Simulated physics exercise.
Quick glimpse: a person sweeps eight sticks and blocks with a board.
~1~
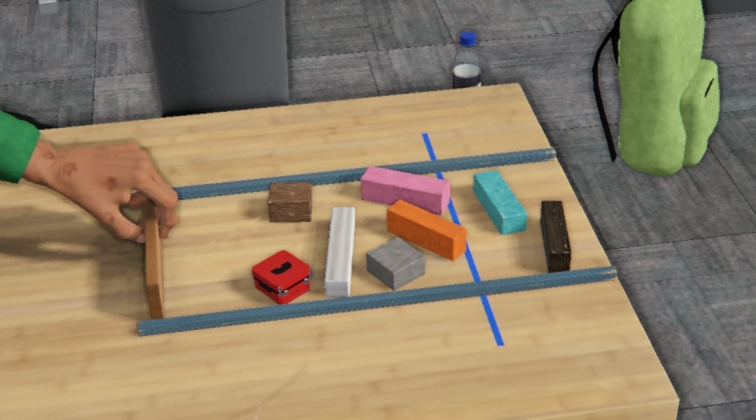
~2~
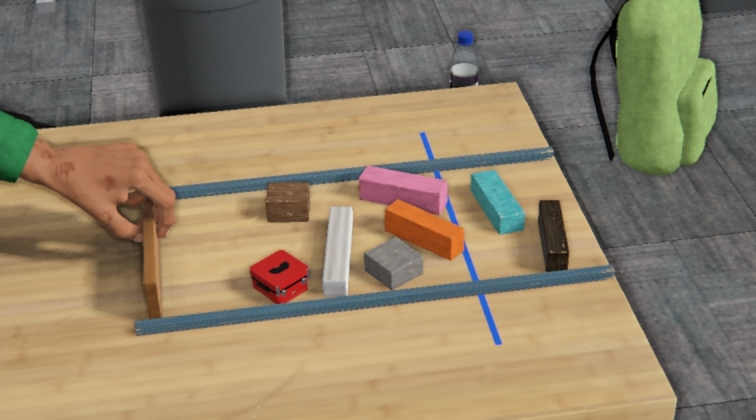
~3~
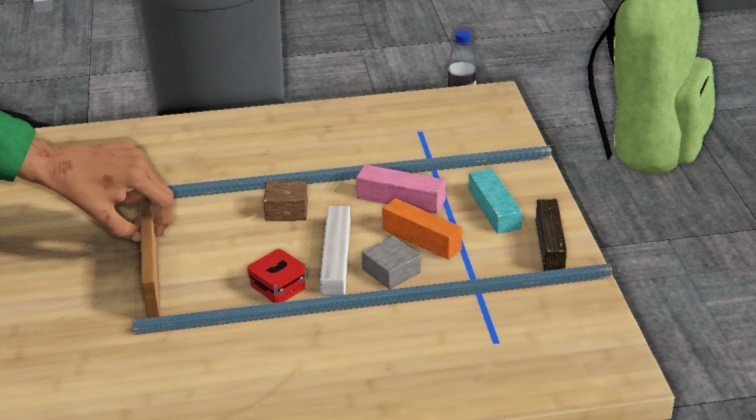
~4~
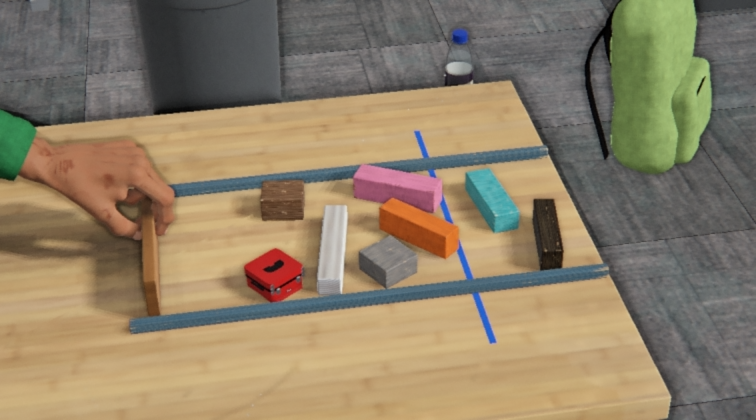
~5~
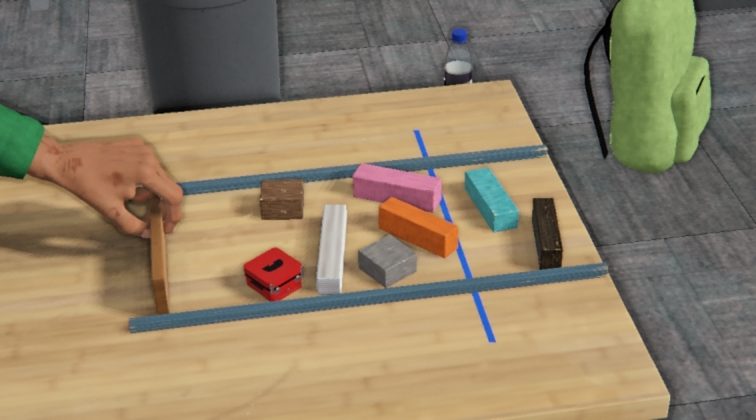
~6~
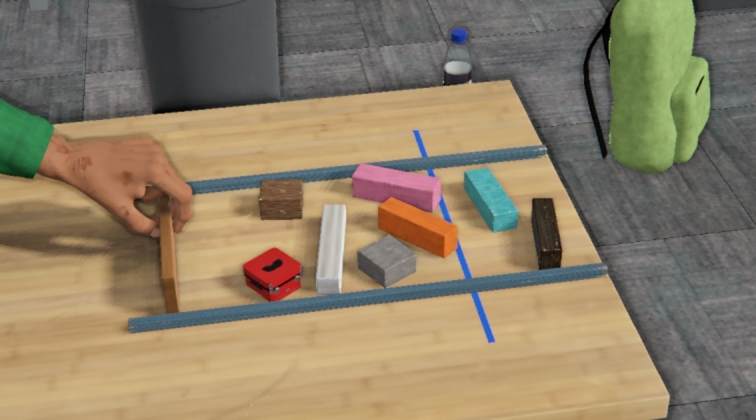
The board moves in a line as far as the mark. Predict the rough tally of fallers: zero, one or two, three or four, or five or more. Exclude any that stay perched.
Tally: Zero.
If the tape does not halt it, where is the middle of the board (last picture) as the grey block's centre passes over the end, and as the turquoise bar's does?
Grey block over the end: About (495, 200). Turquoise bar over the end: About (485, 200).
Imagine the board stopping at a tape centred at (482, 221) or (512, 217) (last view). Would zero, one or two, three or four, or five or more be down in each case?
First tape: Just one or two; second tape: 3 or 4.
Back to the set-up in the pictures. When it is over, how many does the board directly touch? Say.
Tally at the end: 3.
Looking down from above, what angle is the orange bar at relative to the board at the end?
I'd put it at about 30°.
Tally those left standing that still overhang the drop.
That adds up to 1.
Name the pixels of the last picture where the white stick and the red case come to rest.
The white stick comes to rest at (493, 230), and the red case comes to rest at (487, 260).
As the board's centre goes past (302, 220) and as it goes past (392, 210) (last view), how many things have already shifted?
So far 4, and 7 at the second.
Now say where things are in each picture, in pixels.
Black bar (555, 237); turquoise bar (499, 202); orange bar (426, 230); board (154, 240); tape (458, 227), in the first frame.
Turquoise bar (497, 201); grey block (394, 263), in the second frame.
Orange bar (422, 229); board (149, 239), in the third frame.
Black bar (548, 235); pink bar (398, 188), in the fourth frame.
Turquoise bar (491, 199); white stick (332, 248), in the fifth frame.
Black bar (546, 234); turquoise bar (490, 199); orange bar (417, 227); board (167, 235); tape (449, 224), in the sixth frame.
Early on, none off yet; black bar at rest near (546, 234); turquoise bar at rest near (490, 199); orange bar at rest near (417, 227).
A while later, none off yet; black bar at rest near (546, 234); turquoise bar at rest near (490, 199); orange bar travelled a little near (426, 221).
Further along, none off yet; black bar moving near (552, 234); turquoise bar travelled a little near (519, 196); orange bar travelled about its own width near (470, 206).
Finally, the number that fall off is zero.
